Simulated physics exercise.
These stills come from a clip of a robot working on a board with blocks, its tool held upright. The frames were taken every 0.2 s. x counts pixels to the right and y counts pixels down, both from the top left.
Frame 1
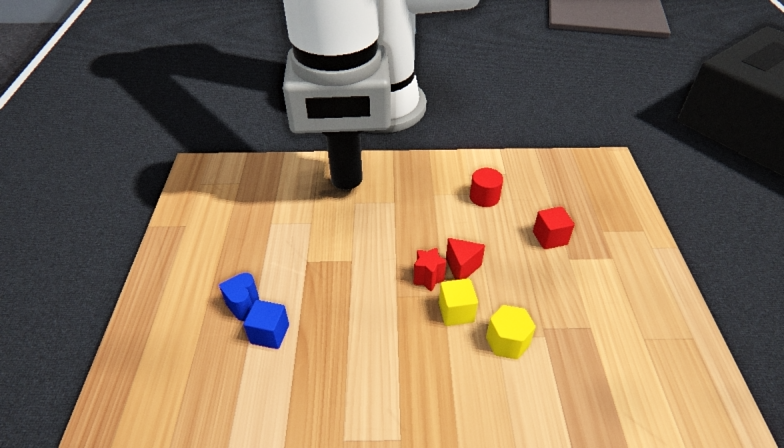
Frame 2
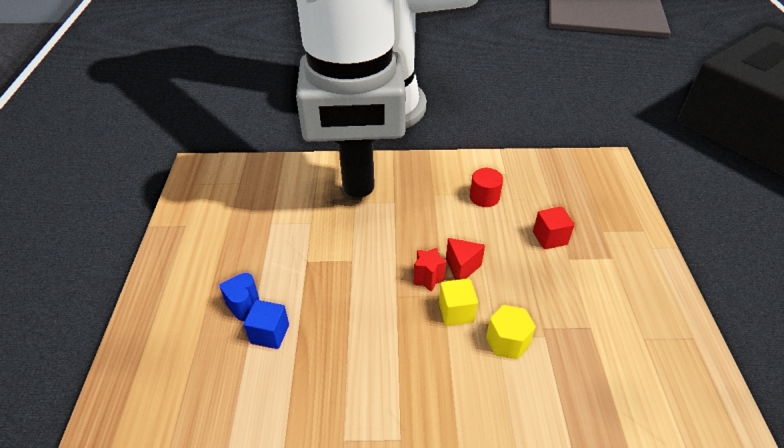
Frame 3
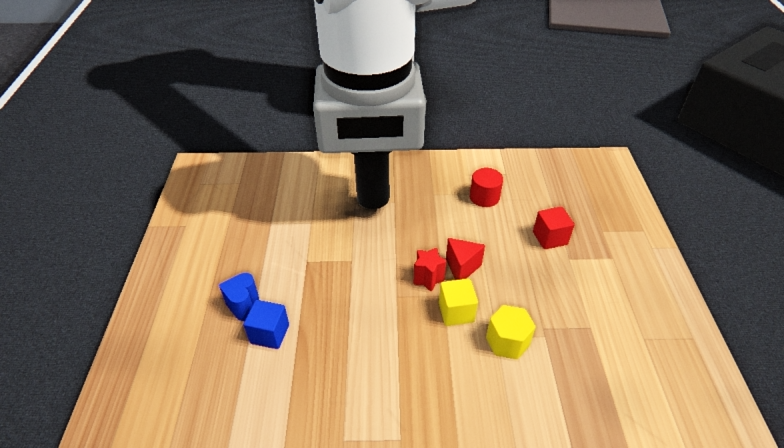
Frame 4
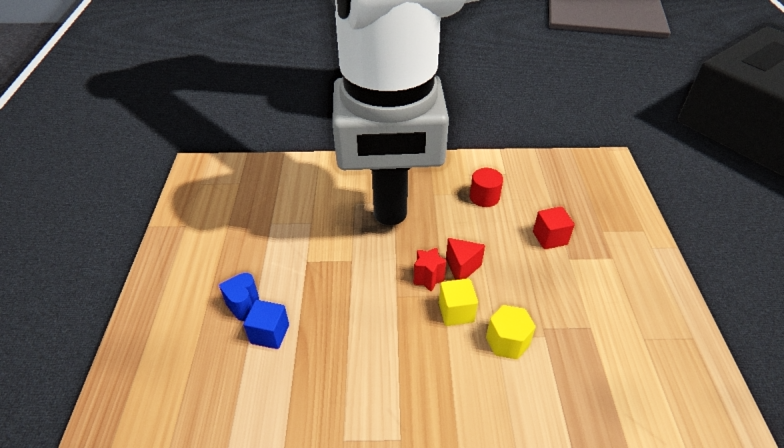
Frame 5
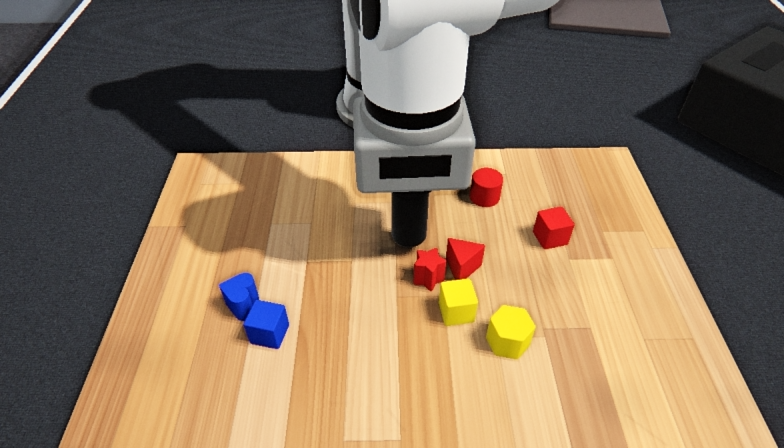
The clip shows a robot arm with a black tool over a wooden board of red, yellow and blue blocks; the tool moves right and toward the viewer, nearing the red star-shaped block, while the blocks stay still.
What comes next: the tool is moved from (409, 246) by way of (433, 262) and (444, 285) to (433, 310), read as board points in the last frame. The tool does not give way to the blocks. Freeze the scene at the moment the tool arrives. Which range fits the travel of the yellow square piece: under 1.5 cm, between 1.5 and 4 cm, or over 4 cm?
Band: 1.5 to 4 cm.
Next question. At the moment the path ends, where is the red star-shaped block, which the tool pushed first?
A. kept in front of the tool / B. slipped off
The one that fits is A, kept in front of the tool.
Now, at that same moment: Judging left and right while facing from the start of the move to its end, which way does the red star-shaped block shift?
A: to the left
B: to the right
Answer: B.
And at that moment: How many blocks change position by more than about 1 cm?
Going by the path, three or more of them shift by more than about 1 cm.
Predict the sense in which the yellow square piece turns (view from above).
It goes anticlockwise.
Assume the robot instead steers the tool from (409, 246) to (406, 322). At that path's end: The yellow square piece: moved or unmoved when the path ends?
By then it is displaced.
What follows on the original path. One third of the way, tool (434, 252); red star-shaped block (434, 266); red triangular block (468, 250).
Two thirds of the way, tool (445, 275); red star-shaped block (439, 290), turned 25° clockwise; yellow square piece (466, 308), turned 20° anticlockwise; red triangular block (479, 253), turned 15° clockwise.
At the end, tool (434, 300); red star-shaped block (429, 318), turned 20° clockwise; yellow square piece (468, 318), turned 55° anticlockwise; red triangular block (479, 253), turned 15° clockwise; yellow hexagon not moved.
